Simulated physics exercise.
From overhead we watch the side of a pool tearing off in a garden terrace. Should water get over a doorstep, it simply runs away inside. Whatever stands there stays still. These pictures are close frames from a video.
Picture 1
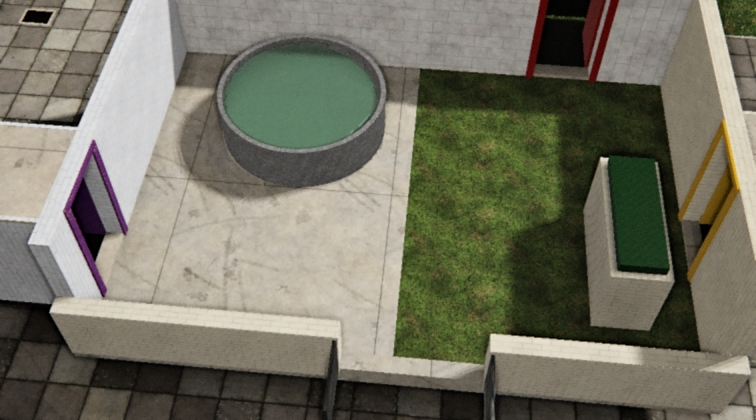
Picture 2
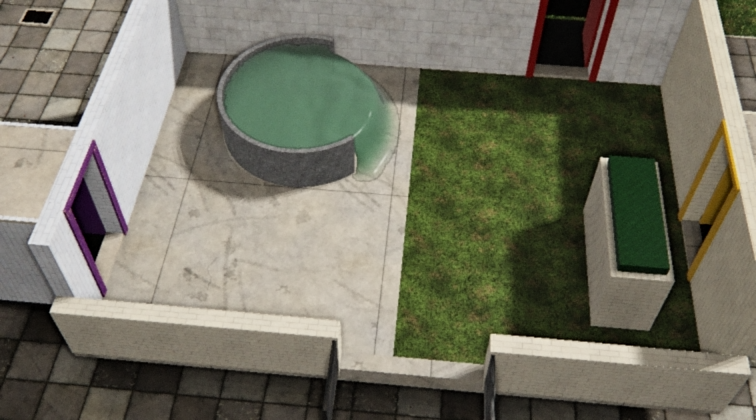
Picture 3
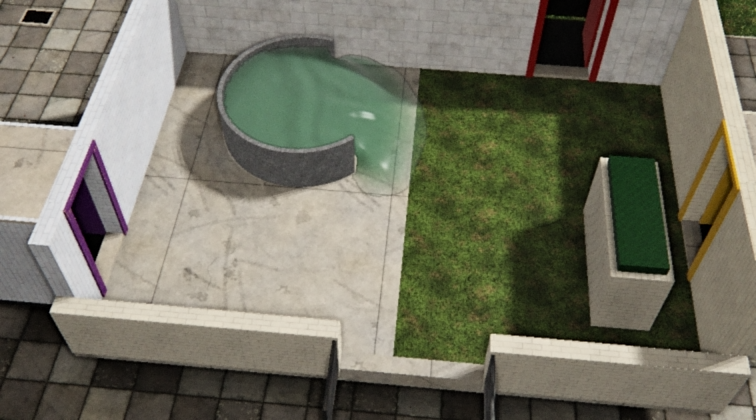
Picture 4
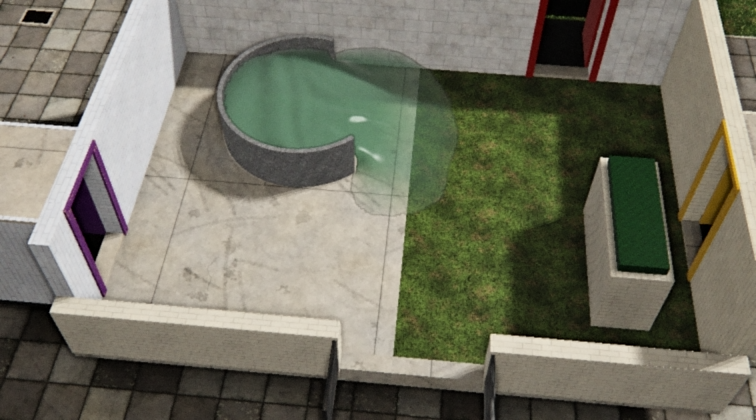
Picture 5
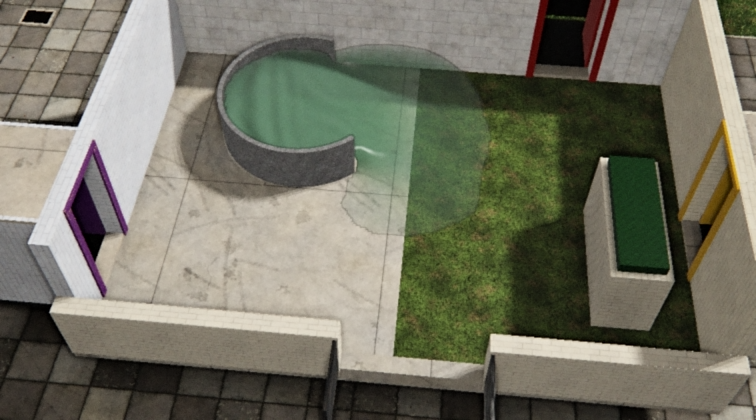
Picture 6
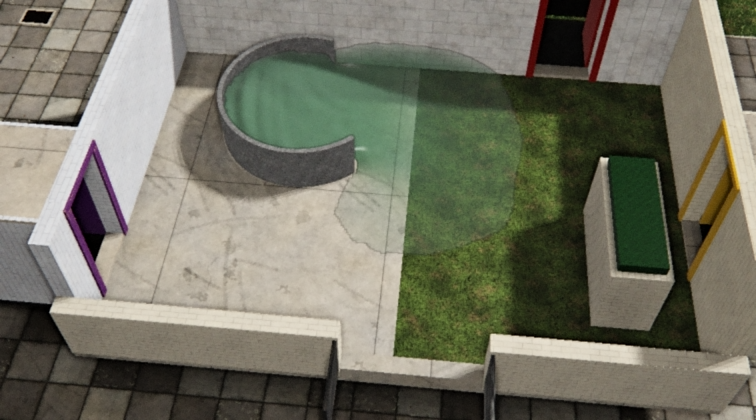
A round grey-walled pool of green water stands at the upper left of a walled terrace, seen from high above by a still camera. Pale paving lies around it and grass to the right, with a purple-framed doorway at left, a red one at back, a yellow one at right beside a green-topped white block. The pool's right side opens, and water pours out, spreading in a thinning, rounded sheet across paving and grass.
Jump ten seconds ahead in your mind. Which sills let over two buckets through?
The red door counts as over; the yellow door counts as over; the purple door counts as not over.
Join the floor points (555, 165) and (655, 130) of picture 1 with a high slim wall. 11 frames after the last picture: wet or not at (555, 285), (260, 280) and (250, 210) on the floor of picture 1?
Lab note - point 1: Inundated; point 2: Parched; point 3: Parched.
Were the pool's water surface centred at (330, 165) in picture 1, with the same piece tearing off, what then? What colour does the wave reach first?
It's the red door, as it turns out.
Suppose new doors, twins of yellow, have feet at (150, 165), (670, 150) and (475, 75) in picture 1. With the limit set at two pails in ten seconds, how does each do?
So it goes runs below, then runs above, then runs above.
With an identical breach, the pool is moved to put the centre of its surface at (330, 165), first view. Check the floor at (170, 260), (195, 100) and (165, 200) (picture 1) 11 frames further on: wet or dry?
Bone-dry, bone-dry, bone-dry.
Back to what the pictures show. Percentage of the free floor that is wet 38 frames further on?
Roughly 75 %.
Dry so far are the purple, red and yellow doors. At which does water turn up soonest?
From the pictures, my answer is the red-painted one.
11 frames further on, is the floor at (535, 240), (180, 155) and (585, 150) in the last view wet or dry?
Point by point: Inundated, not yet wet, inundated.
A moment on, water covers 35 % of the floor; the red door wet at the sill, nothing in, the yellow door not reached, the purple door not reached.
Next, water covers 50 % of the floor; the red door under two buckets in, the yellow door not reached, the purple door not reached.
Then, water covers 65 % of the floor; the red door over two buckets in, the yellow door under two buckets in, the purple door not reached.
Later, water covers 75 % of the floor; the red door far over two buckets in, the yellow door over two buckets in, the purple door not reached.
In the end, water covers 95 % of the floor; the red door far over two buckets in, the yellow door far over two buckets in, the purple door under two buckets in.
